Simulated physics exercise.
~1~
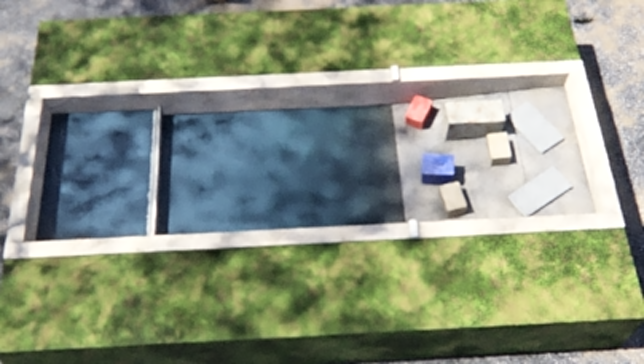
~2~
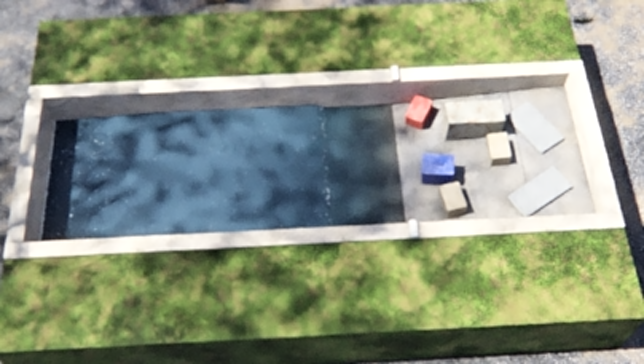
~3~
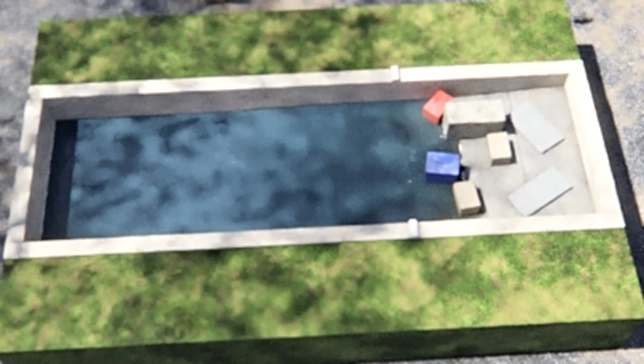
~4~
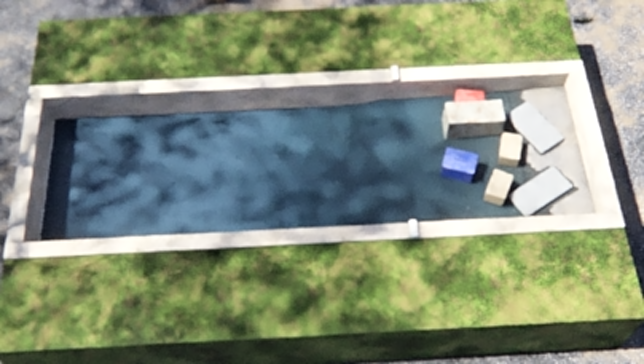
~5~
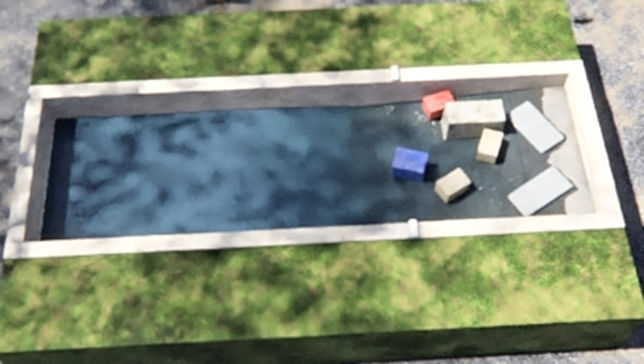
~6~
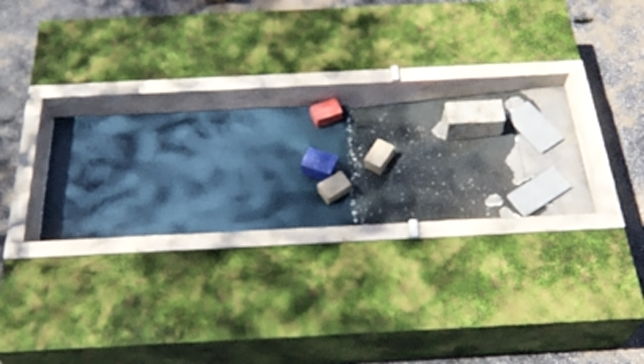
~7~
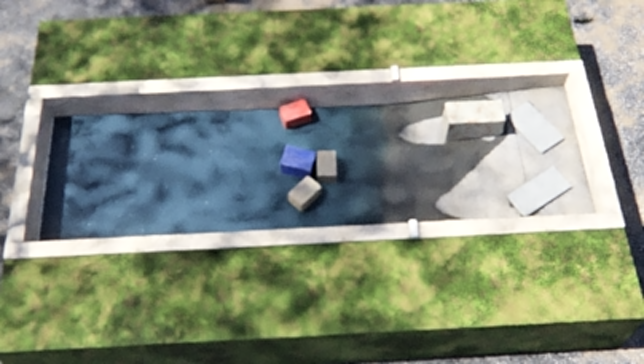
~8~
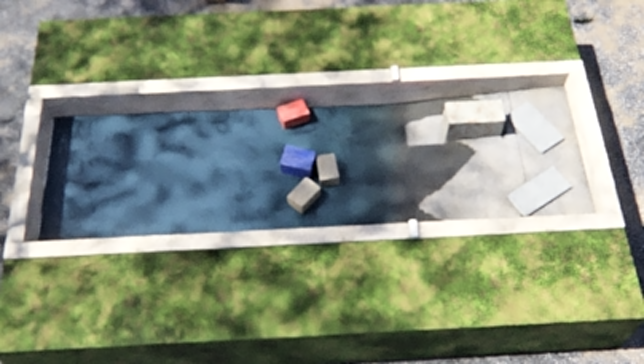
We see a walled ramp where water held behind a board on the left surges right up the slope, nudging several blocks, then draws back, carrying a red, a blue and two tan blocks left to rest in the water while the larger block and flat slabs stay behind.
